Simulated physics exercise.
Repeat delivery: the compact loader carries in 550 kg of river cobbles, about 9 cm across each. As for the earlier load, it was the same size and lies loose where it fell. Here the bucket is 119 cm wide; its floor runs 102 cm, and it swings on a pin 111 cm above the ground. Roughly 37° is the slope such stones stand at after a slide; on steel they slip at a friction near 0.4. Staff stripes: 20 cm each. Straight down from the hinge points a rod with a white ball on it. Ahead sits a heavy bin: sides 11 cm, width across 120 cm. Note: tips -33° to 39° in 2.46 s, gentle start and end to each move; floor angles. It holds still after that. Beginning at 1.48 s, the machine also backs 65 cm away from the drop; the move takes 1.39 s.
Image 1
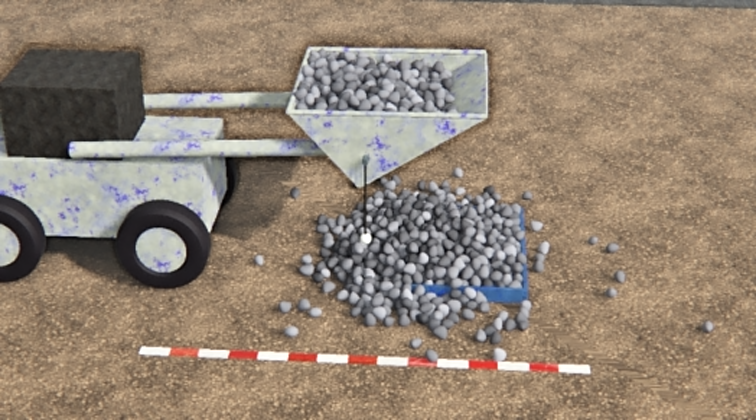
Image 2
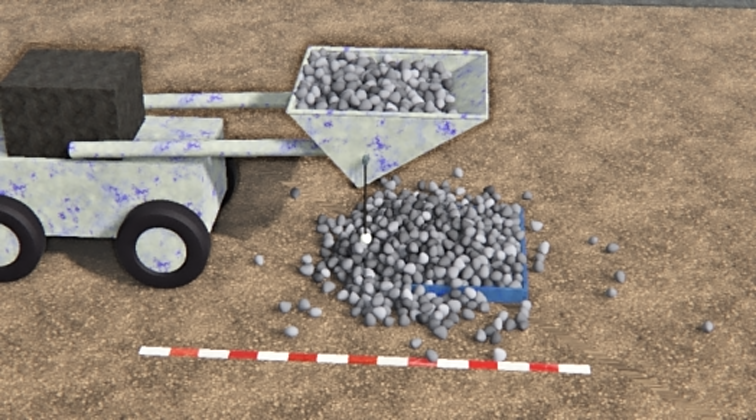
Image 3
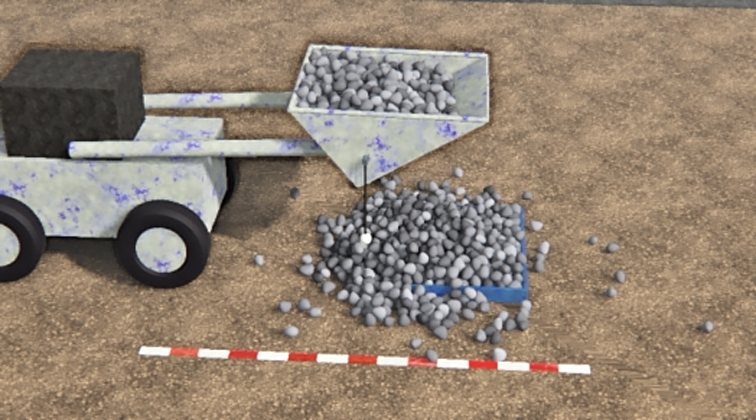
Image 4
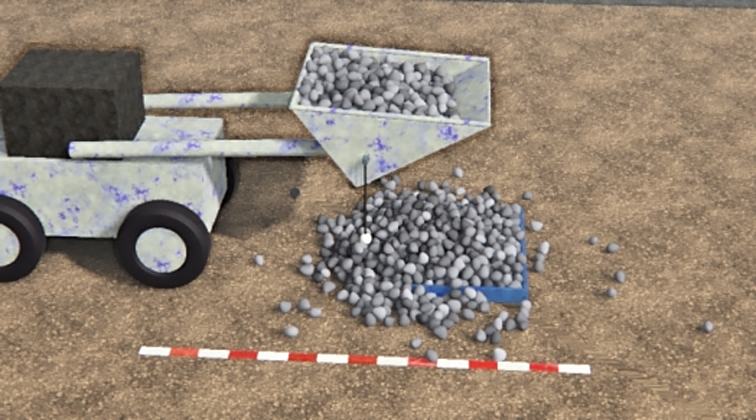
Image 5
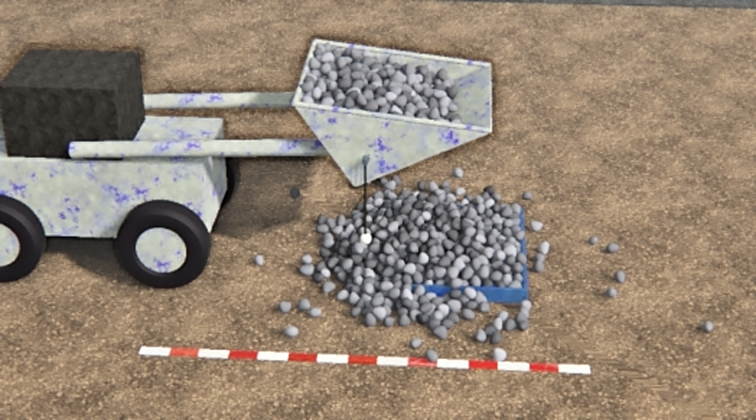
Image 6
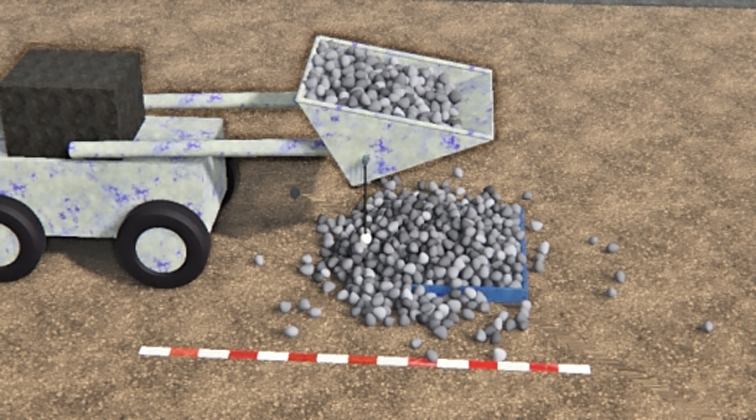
A compact loader holds its bucket of grey stones above a pile and slowly tilts it forward.
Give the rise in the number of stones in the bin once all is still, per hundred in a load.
A rise of roughly 33 per hundred.
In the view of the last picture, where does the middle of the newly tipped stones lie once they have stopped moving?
Their centre ends up near (449, 238).
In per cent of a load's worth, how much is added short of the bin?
Close to 30 parts in a hundred of a load.
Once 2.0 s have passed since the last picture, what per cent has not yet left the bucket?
Still inside: Some 5 %.
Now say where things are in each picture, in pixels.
In the first frame, lip at (487, 117), floor tilted -33°, highest stones at (342, 67). The earlier load is highest near (424, 232), 27 cm above ground level, 41 % short of the bin, 46 % in the bin, 13 % beside or beyond the bin.
In the second frame, the bucket is at -33°, its lip at (487, 118); the top of the load is at (338, 68).
In the third frame, the bucket is at -31°, its lip at (488, 120); the top of the load is at (334, 67).
In the fourth frame, lip at (490, 125), floor tilted -29°, highest stones at (336, 66).
In the fifth frame, lip at (491, 131), floor tilted -26°, highest stones at (330, 62).
In the sixth frame, the bucket is at -22°, its lip at (493, 138); the top of the load is at (330, 58).
Then, 1.2 s after the last picture the floor is at 28°; in per cent of one load, 85 in the bucket, 41 short of the bin, 60 in the bin, 14 beside or beyond the bin; the foremost stones are at (593, 263).
Then, 2.0 s after the last picture the floor is at 39°; in per cent of one load, 7 in the bucket, 61 short of the bin, 86 in the bin, 46 beside or beyond the bin; the foremost stones are at (627, 276).
Then, 2.7 s after the last picture the floor is at 39°; in per cent of one load, 0 in the bucket, 69 short of the bin, 80 in the bin, 51 beside or beyond the bin; the foremost stones are at (641, 287).
Then, 5.4 s after the last picture the floor is at 39°; in per cent of one load, 0 in the bucket, 70 short of the bin, 79 in the bin, 52 beside or beyond the bin; the foremost stones are at (642, 287). Net gain in the bin, 33.
